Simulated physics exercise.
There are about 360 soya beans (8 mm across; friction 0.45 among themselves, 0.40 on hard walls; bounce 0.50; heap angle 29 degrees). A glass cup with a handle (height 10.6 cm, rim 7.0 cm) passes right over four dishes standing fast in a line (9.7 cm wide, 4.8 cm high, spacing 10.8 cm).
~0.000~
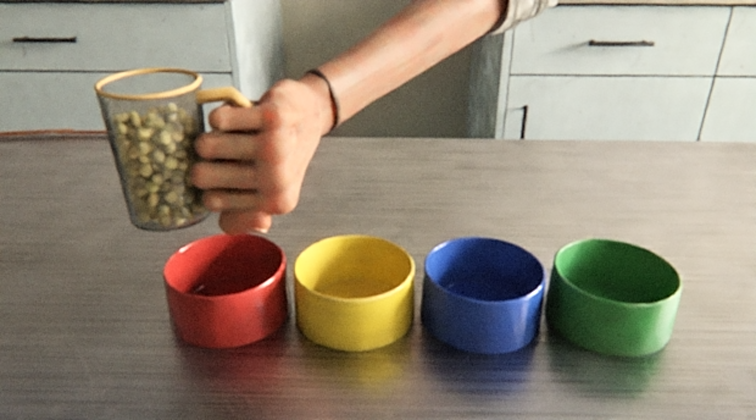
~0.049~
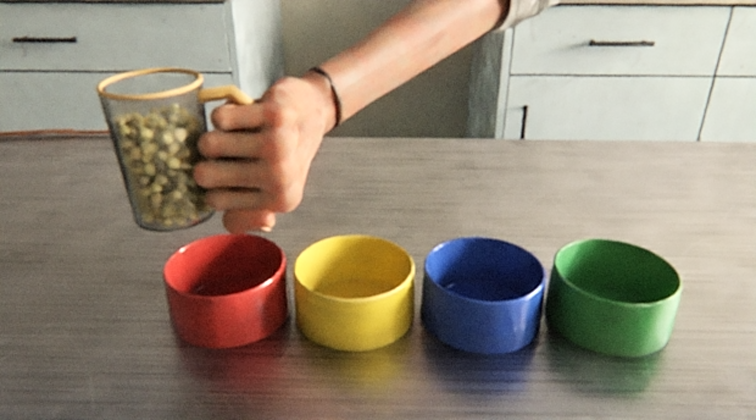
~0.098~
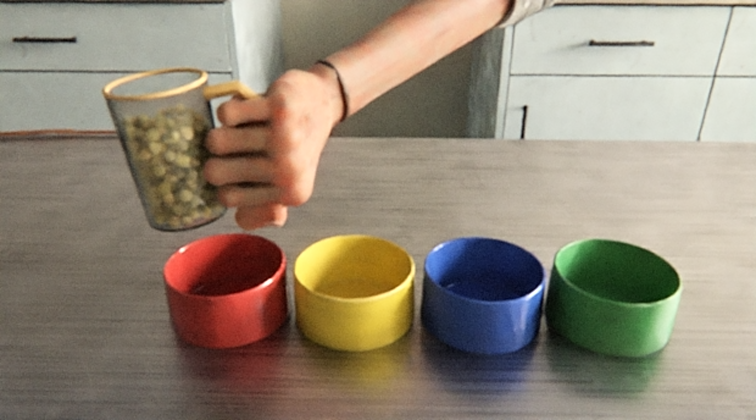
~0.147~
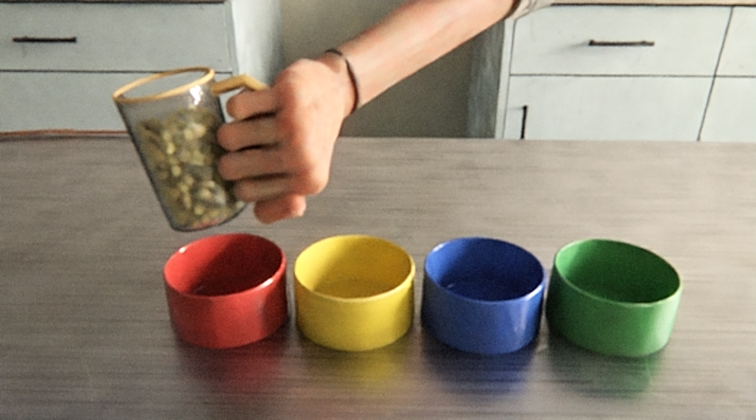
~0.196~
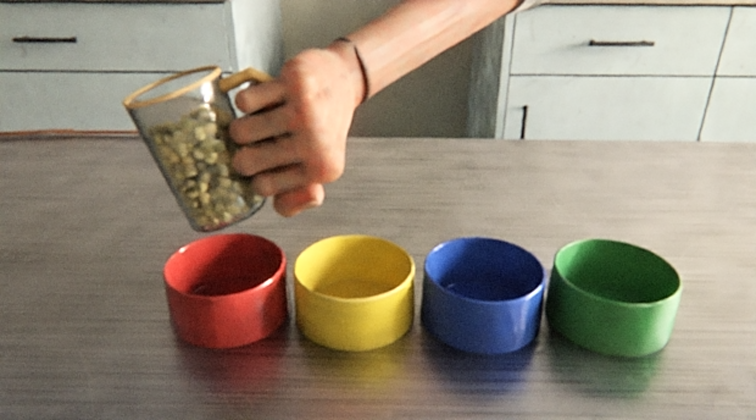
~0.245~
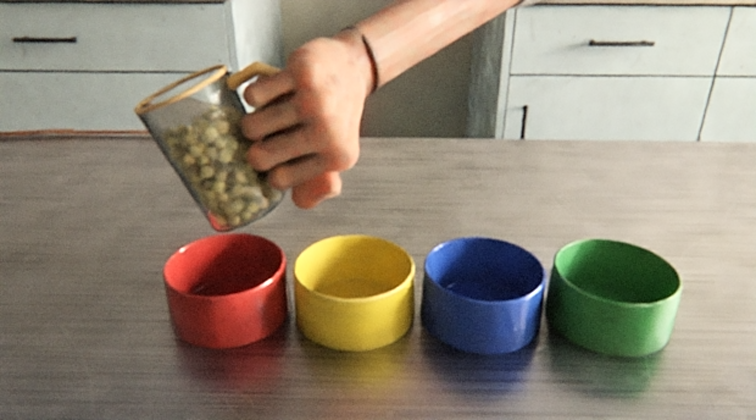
A hand holding a clear glass cup of small greenish beans moved slightly to the right above a red dish, steadily tilting the cup's rim to the left, while yellow, blue and green dishes stayed still alongside.
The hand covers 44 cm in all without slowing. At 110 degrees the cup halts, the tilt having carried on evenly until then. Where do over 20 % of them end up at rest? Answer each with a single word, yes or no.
Red no, blue yes, green no, yellow yes, counter no.
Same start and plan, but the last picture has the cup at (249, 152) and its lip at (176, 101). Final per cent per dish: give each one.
Red 0, blue 0, green 100, yellow 0.
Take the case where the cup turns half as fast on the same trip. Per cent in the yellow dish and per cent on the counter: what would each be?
Shares: Yellow 0, counter 0.
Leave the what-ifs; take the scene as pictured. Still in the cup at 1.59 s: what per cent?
Around 10 per cent of the load.
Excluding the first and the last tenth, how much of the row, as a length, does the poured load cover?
16 cm.
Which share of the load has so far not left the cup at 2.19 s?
About 0 percent.
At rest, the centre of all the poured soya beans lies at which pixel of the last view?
Near (437, 301).
After 1.05 s, tilt 110 degrees; cup holds 80 %, yellow 15 %.
After 1.59 s, tilt 110 degrees; cup holds 10 %, blue 40 %, yellow 45 %.
Then, at 2.19 s, tilt 110 degrees; cup holds 0 %, blue 40 %, green 5 %, yellow 45 %.
At rest (2.5 s), red 0 %, blue 40 %, green 5 %, yellow 45 %, counter 10 %.
